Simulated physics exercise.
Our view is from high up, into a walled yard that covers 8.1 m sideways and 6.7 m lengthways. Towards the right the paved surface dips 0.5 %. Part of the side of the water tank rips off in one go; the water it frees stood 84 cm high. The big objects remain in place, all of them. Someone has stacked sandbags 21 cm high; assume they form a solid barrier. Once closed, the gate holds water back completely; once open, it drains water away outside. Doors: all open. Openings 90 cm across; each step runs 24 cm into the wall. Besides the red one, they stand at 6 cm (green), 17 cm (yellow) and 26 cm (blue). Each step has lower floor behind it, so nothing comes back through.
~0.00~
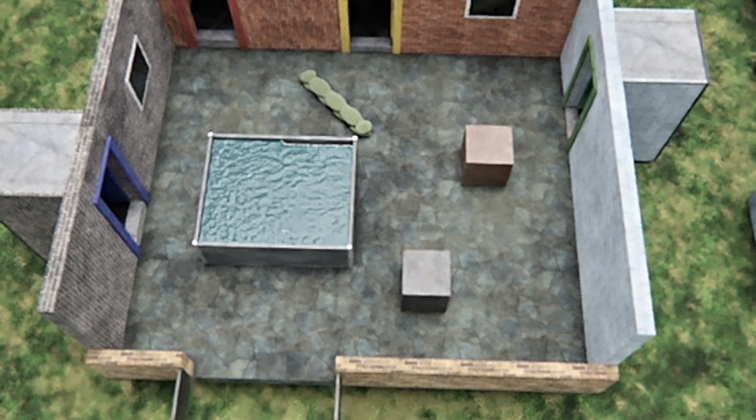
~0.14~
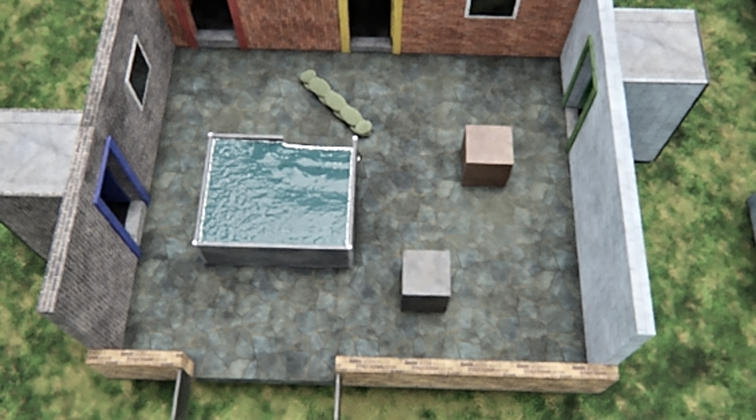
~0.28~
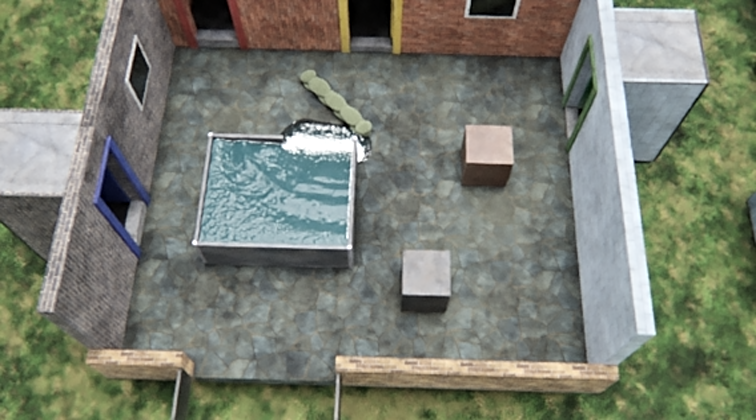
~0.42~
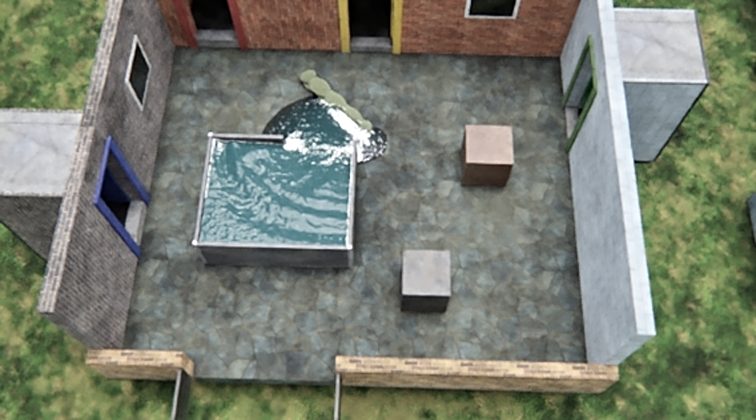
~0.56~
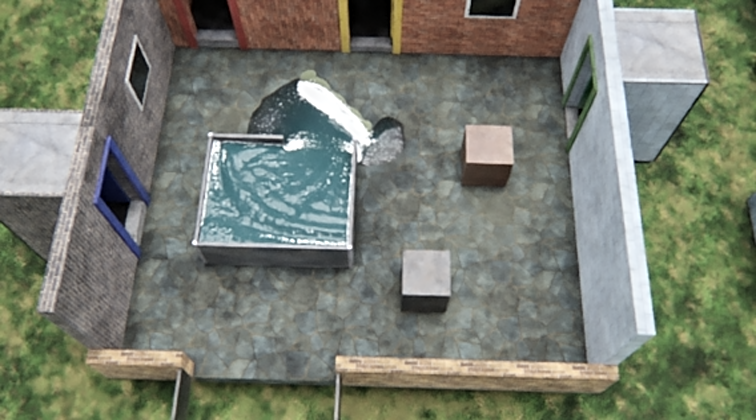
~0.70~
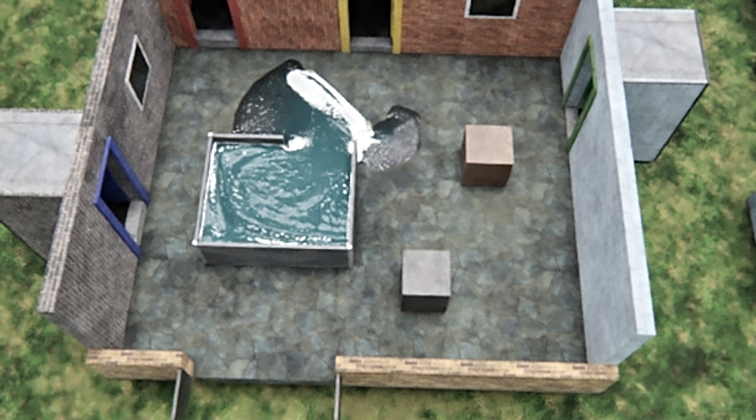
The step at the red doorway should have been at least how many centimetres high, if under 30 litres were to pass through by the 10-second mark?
At least some 26 cm.
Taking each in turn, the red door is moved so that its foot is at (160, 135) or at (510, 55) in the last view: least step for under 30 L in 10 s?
9.5 and 10.0 cm.
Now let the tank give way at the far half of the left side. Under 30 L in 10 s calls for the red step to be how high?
Then roughly 32 cm.
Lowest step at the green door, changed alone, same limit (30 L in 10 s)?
Roughly 11.5 cm at the green door.
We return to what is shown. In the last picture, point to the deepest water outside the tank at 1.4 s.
About (351, 133).
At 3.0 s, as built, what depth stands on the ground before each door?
In cm: Green 11, red 33, yellow 19, blue 4.
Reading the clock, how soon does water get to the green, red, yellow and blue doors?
Times: Green 2.4 s, red 1.2 s, yellow 1.2 s, blue 2.8 s.
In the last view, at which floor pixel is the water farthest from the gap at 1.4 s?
The farthest wet point sits near (185, 47) in the last view.
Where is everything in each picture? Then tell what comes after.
The water tank at (278, 191) is whole and still, 84 cm deep; the red door at (210, 16) is dry, in the first frame.
Water pours out on the far side and has run 0.3 m, to a hidden place; about 10 cm deep outside, 84 cm at the back, in the second frame.
The gap is on the far side, the front 0.9 m out at (301, 124); the back of the water tank holds 84 cm, in the third frame.
The front is at (315, 99), 1.5 m from the gap on the far side; 2.2 m2 of floor is wet, 84 cm left at the back, in the fourth frame.
The gap is on the far side, the front 1.8 m out at (295, 84); the back of the water tank holds 79 cm, in the fifth frame.
The gap is on the far side, the front 2.3 m out at (288, 64); the back of the water tank holds 71 cm; 1.3 m in a straight line remain to the red door at (210, 16), in the sixth frame.
After 1.4 s water covers 25 % of the floor, deepest (58 cm) near (351, 133); 22 cm at the red door, 0 litres in over its 27 cm step.
After 3.0 s water covers 50 % of the floor, deepest (48 cm) near (193, 47); 33 cm at the red door, 5 litres in over its 27 cm step.
After 10.0 s water covers 95 % of the floor, deepest (14 cm) near (543, 304); 10 cm at the red door, 27 litres in over its 27 cm step.
At the red door as built, the water arrived by 1.2 s and peaked near 33 cm at 2.8 s.
Run again over the same 10 s with other heights there, 74 litres in over 21 cm, 21 litres over 28.5 cm. The limit of 30 litres is kept from about 26 cm up.
